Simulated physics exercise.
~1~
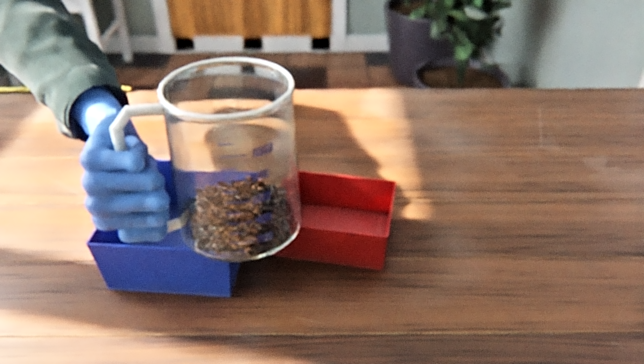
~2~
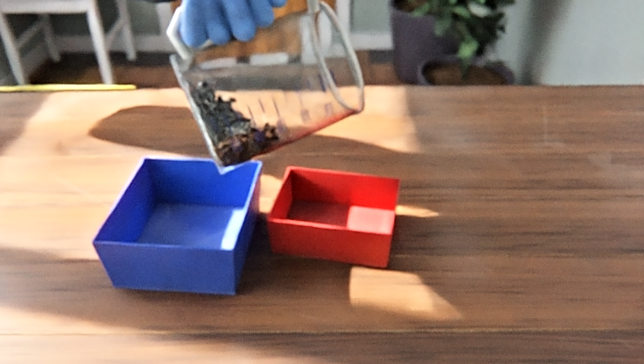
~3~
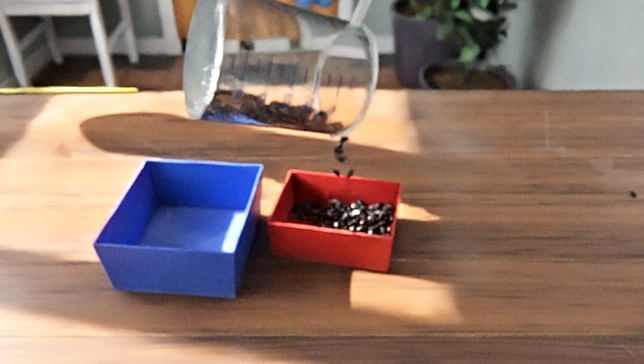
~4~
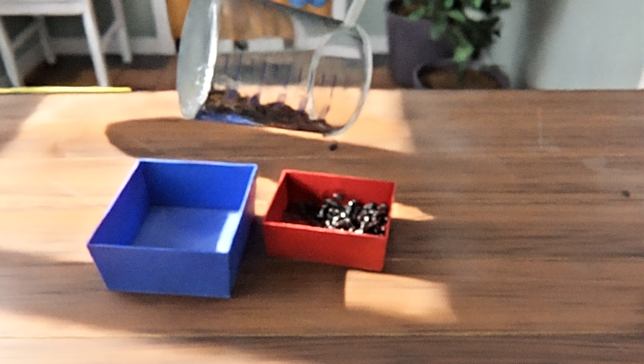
A blue-gloved hand lifting and tipping a clear jug of dark beans, pouring many into the red tin, the blue tin staying empty.
